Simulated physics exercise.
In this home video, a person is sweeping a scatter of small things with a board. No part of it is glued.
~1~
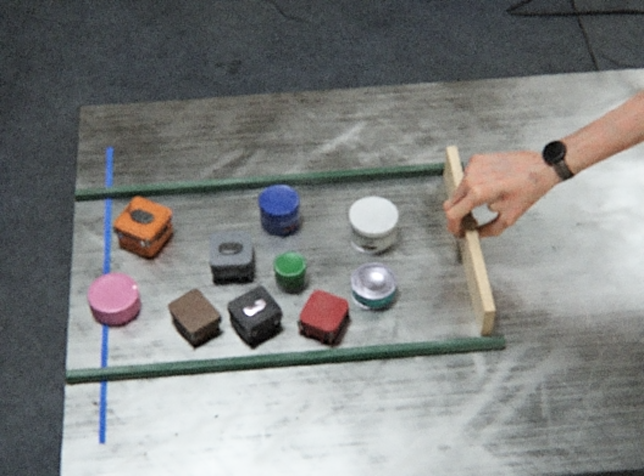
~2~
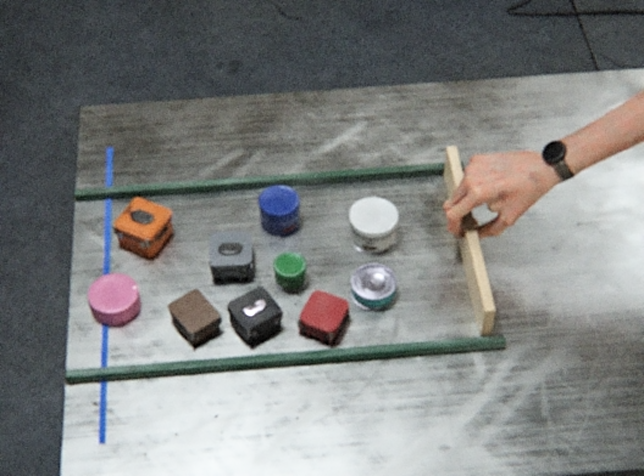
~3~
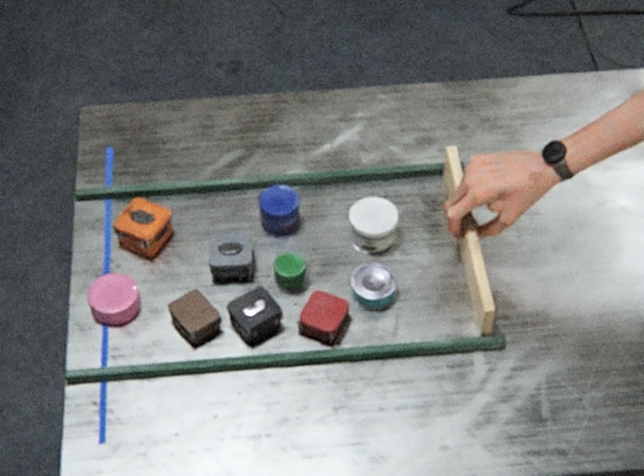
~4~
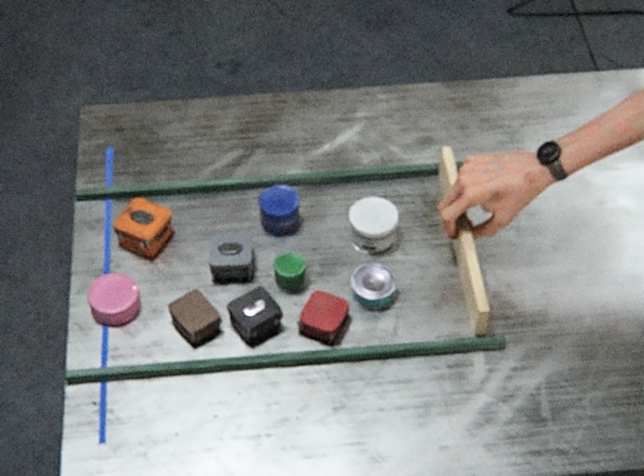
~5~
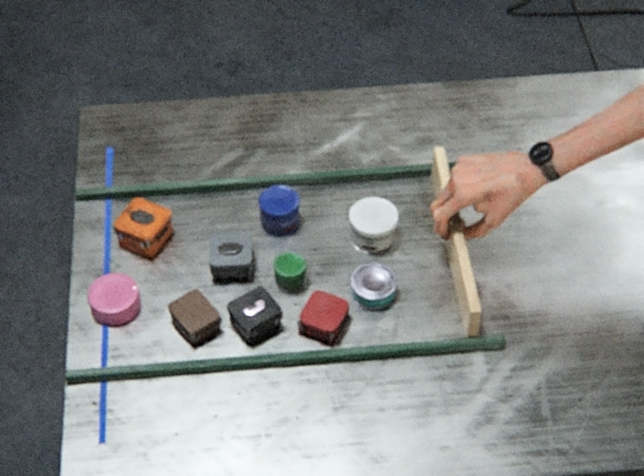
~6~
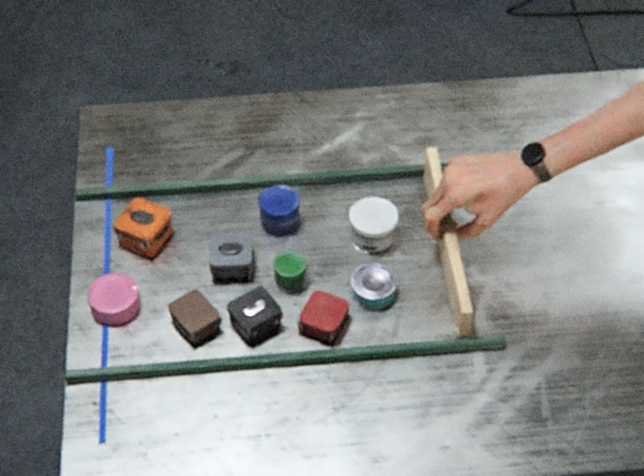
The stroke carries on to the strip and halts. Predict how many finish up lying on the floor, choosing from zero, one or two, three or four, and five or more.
My prediction is five or more.
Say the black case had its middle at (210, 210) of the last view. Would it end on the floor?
From that start, the black case goes.
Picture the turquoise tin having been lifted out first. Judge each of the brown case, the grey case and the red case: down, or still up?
The brown case goes over; the grey case falls; the red case survives.
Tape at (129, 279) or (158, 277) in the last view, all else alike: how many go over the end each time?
It would be 5 and 1.
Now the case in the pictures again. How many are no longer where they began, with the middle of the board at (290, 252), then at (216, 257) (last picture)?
One spot: 8. Other spot: 10.
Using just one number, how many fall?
5.
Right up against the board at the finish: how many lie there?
5 in contact.
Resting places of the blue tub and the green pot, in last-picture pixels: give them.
Near (86, 211) and (89, 280).
A little later, none off yet; pink lid at rest near (114, 299); orange case at rest near (144, 228); brown case at rest near (195, 318).
When it is over, the number that fall off is five or more; down, black case, grey case, brown case, orange case and pink lid.
